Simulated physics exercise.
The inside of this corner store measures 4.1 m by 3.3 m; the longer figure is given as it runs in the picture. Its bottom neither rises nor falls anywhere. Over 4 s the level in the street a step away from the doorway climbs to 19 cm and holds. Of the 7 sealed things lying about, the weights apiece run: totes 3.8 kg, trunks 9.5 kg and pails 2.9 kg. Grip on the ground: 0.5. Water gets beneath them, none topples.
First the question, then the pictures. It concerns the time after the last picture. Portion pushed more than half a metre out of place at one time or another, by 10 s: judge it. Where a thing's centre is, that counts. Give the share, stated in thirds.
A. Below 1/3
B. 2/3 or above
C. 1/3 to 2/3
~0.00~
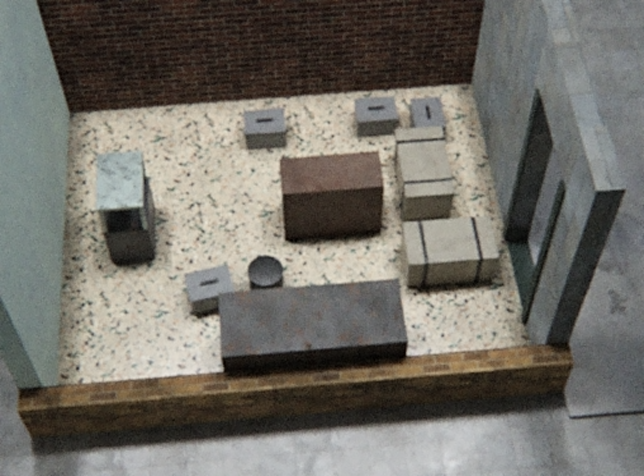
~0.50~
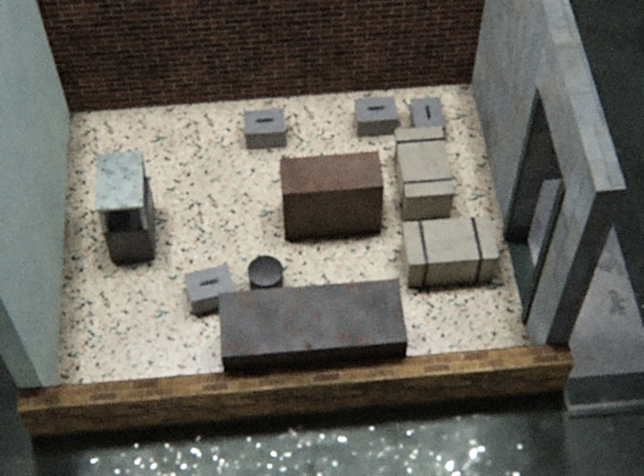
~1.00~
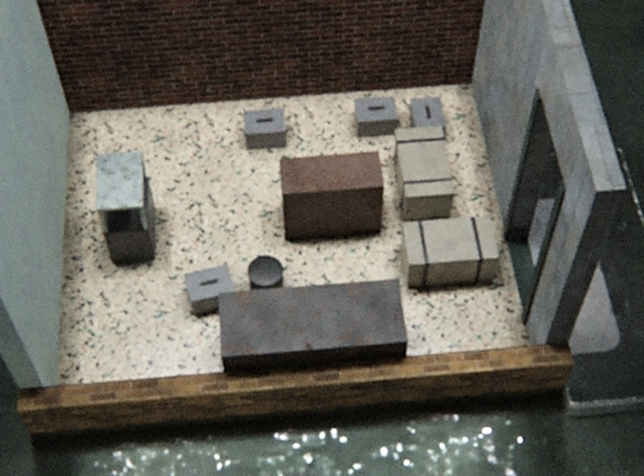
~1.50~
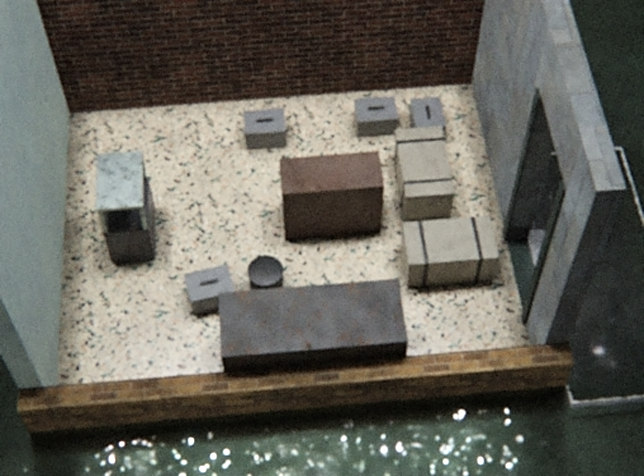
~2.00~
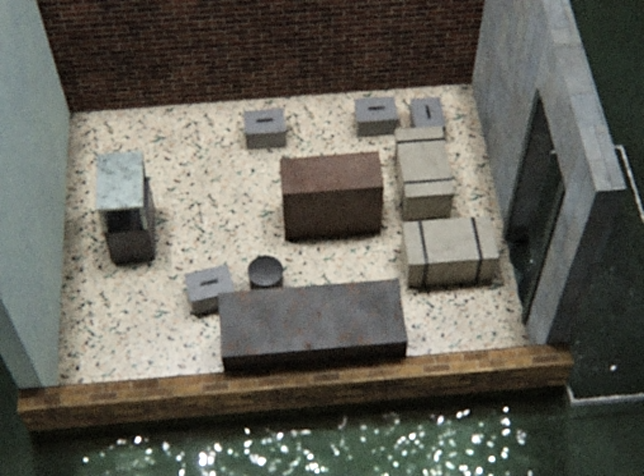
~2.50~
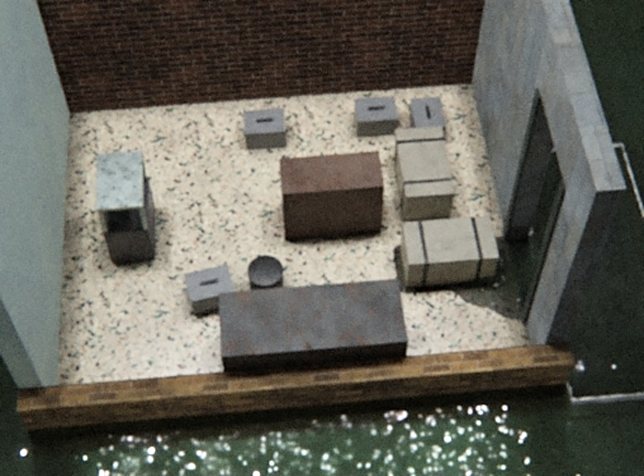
(C) 1/3 to 2/3.
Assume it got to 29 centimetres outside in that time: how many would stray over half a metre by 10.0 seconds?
Then 6 of them.
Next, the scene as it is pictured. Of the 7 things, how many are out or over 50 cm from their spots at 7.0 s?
The count is 3.
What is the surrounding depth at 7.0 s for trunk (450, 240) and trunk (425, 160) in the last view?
Roughly 5 and 3 cm.
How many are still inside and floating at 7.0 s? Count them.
Total: 0.
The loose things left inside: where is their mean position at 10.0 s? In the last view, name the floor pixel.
Close to pixel (285, 152).
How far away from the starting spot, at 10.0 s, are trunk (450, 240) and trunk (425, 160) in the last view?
Shifts: 250 cm / 40 cm.
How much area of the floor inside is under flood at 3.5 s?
The covered patch comes to about 2.0 m2.
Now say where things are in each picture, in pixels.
In the first frame, a tote at (264, 121), on the bottom; a tote at (209, 283) rests on the ground; water covers 0.0 m2; 0 of 7 have shifted.
In the second frame, a tote at (264, 121) rests on the ground; a tote at (209, 283) rests on the ground; water covers 0.0 m2; 0 of 7 have shifted.
In the third frame, a tote at (264, 121), on the bottom; a tote at (209, 283), on the bottom; 0.0 m2 under water; 0 of 7 have shifted.
In the fourth frame, a tote at (264, 121), on the bottom; a tote at (209, 283), on the bottom; water covers 0.0 m2; 0 of 7 have shifted.
In the fifth frame, a tote at (264, 121) rests on the ground; a tote at (209, 283) rests on the ground; 0.0 m2 under water; 0 of 7 have shifted.
In the sixth frame, a tote at (264, 121) rests on the ground; a tote at (209, 283), on the bottom; 0.3 m2 under water; 0 of 7 have shifted.
After 3.5 s 0 of 7 are over 50 cm from their spots; 0 afloat.
After 4.5 s 1 of 7 are over 50 cm from their spots; 1 afloat.
After 7.0 s 3 of 7 are over 50 cm from their spots; 0 afloat.
After 10.0 s 3 of 7 are over 50 cm from their spots, and 3 have been at some point; 6 afloat.
